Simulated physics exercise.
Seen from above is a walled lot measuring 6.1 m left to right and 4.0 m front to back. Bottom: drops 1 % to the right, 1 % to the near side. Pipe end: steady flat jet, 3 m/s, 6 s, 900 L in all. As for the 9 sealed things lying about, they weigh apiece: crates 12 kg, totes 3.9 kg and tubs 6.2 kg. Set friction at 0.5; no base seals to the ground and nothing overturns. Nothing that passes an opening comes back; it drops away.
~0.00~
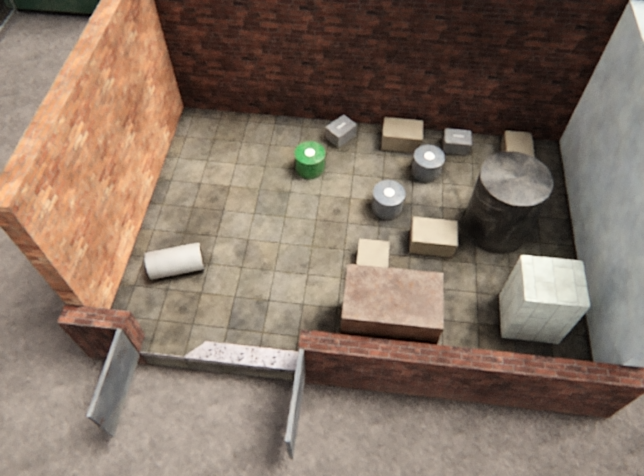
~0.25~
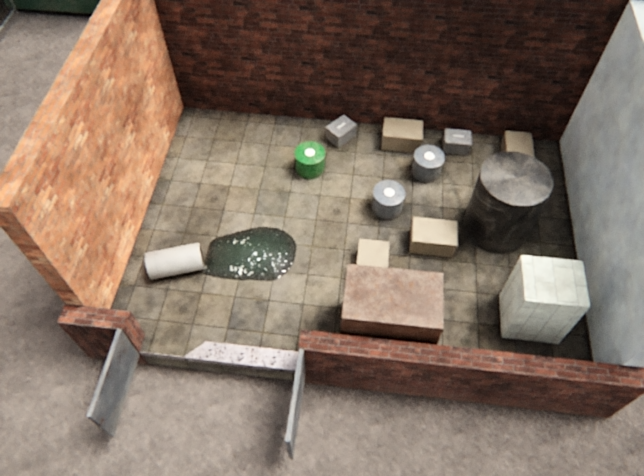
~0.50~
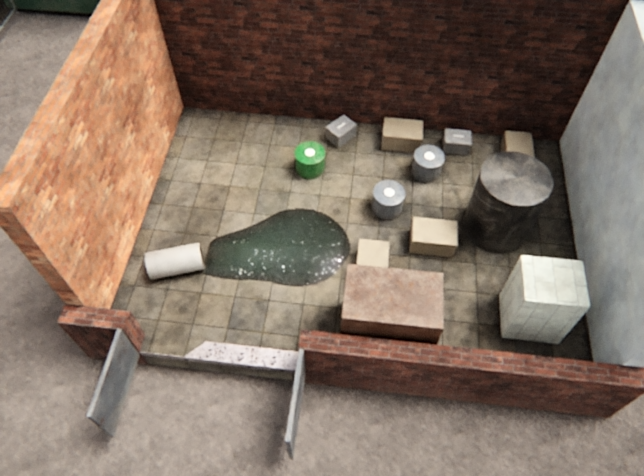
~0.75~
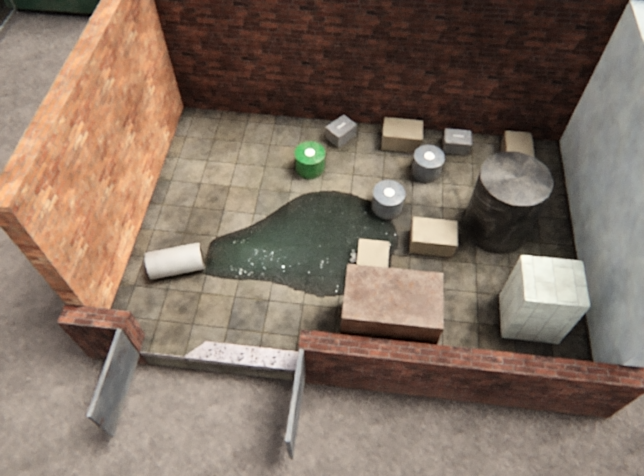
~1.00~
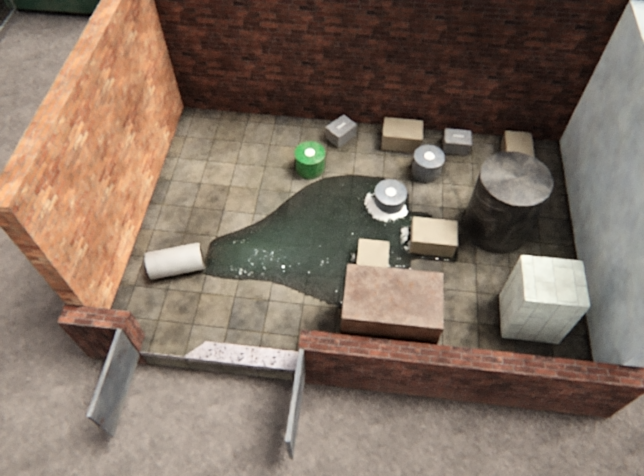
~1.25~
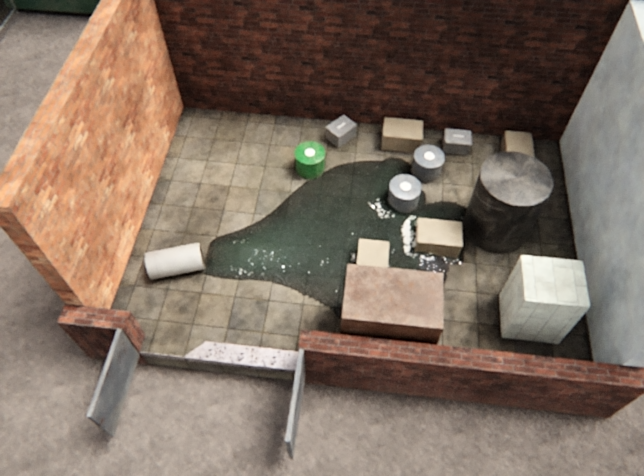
Dark green water spreads across the tiled floor of a brick-walled lot, seen from above by a still camera. A pale pipe lies at left near the open front gate, with a green tub toward the back and grey tubs, tan boxes, a large brown box, a dark tank and a whitish block at right. Water streams rightward from the pipe, widens, froths around the boxes, and nudges a grey tub and a tan box slightly right.
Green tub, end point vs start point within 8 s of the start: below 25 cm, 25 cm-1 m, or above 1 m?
It's next to no displacement.
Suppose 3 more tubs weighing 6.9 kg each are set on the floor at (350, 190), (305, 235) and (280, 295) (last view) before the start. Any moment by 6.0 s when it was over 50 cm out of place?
First exceeds it, then exceeds it, then stays within it.
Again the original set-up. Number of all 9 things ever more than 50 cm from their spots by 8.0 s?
I count 7.
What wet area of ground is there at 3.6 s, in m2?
About 13 m2.
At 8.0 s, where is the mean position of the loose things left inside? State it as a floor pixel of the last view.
I'd put it close to (456, 201) in the last view.
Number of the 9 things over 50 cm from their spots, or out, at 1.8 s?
The number by then is 1.
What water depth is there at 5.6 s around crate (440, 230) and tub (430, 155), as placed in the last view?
I'd put it at 12 cm and 13 cm respectively.
After 1.8 s the green tub is near (310, 153), 0.0 m from its start, aground; 0 of 9 are out; 0 afloat.
After 3.6 s the green tub is near (310, 153), 0.0 m from its start, aground; 0 of 9 are out; 4 afloat.
After 5.6 s the green tub is near (310, 153), 0.0 m from its start, aground; 0 of 9 are out; 7 afloat.
After 8.0 s the green tub is near (310, 153), 0.0 m from its start, aground; 0 of 9 are out; 6 afloat.
